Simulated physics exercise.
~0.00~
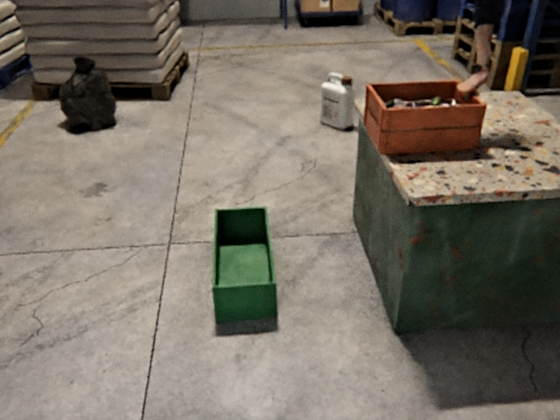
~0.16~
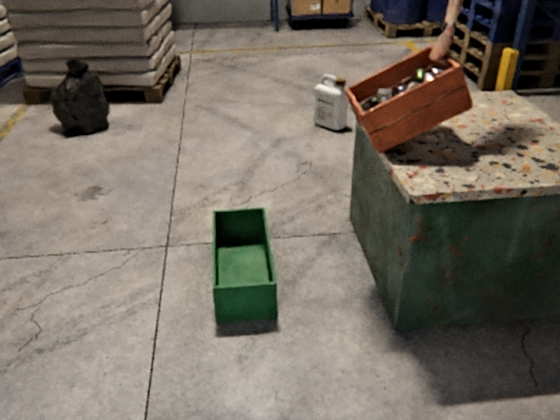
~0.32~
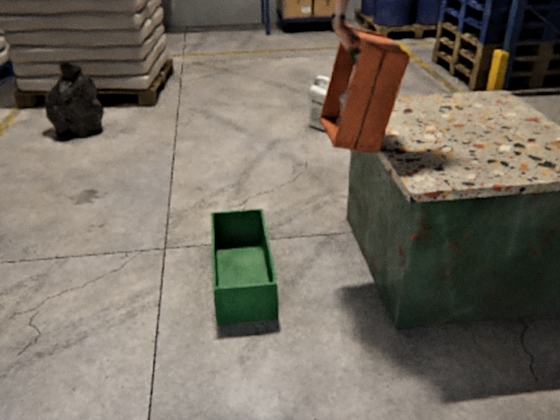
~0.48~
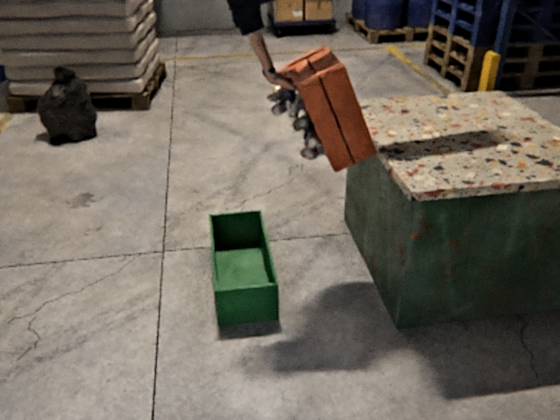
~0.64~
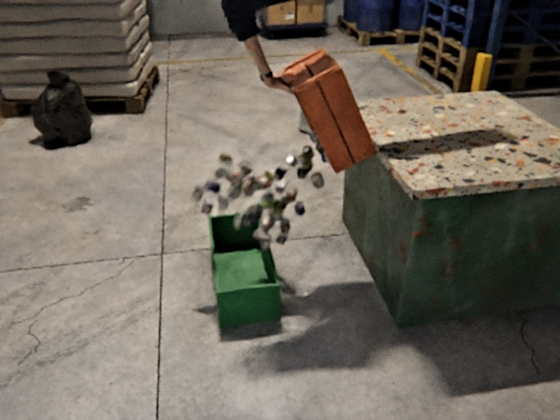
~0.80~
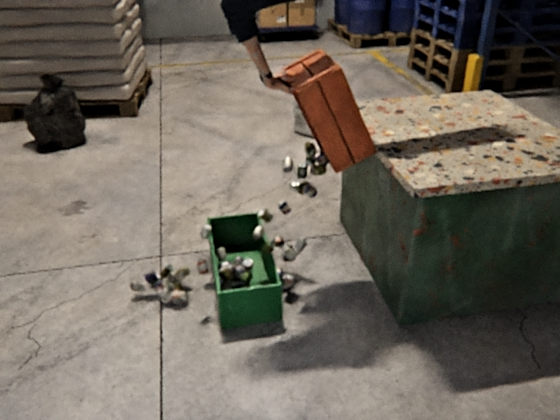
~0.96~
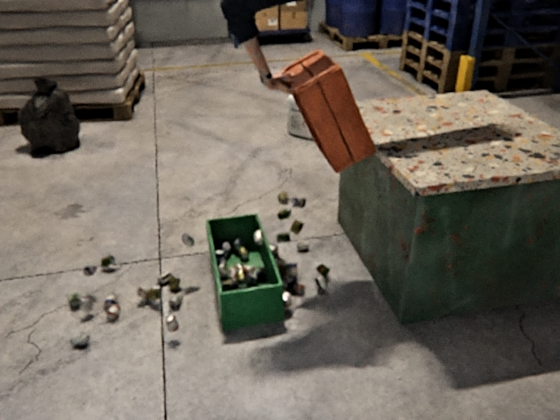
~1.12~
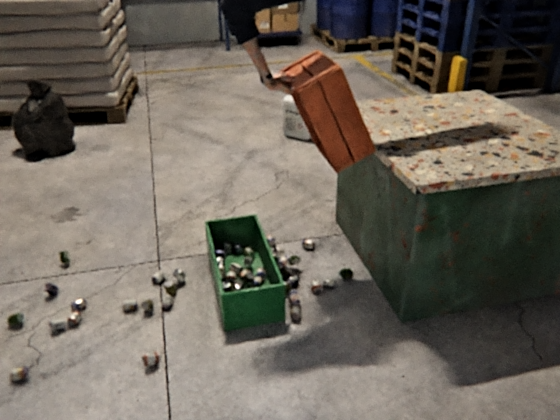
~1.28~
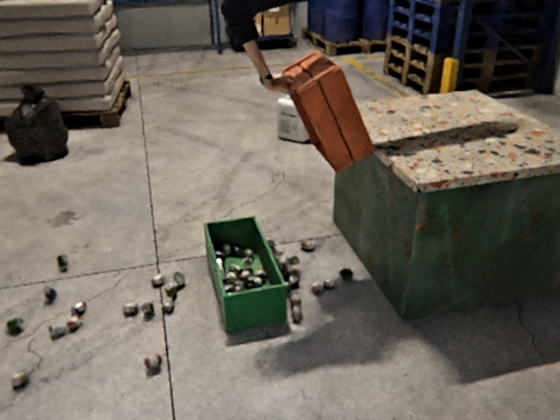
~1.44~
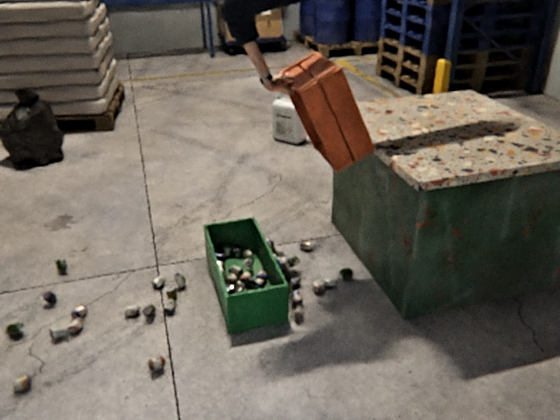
An orange crate full of small cans rests on the speckled top of a green bench at the right of a warehouse, viewed from slightly above, with an open green trough on the concrete floor below. Stacked sacks, a dark bag and a white jug stand behind. A hand at the crate's far side tips it over the bench's left edge until it hangs steeply. The cans spill in a loose stream, some dropping into the trough and others bouncing and scattering. Finally, many lie in the trough, while others rest across the floor to its left and close by its right side, the emptied crate still held tilted.
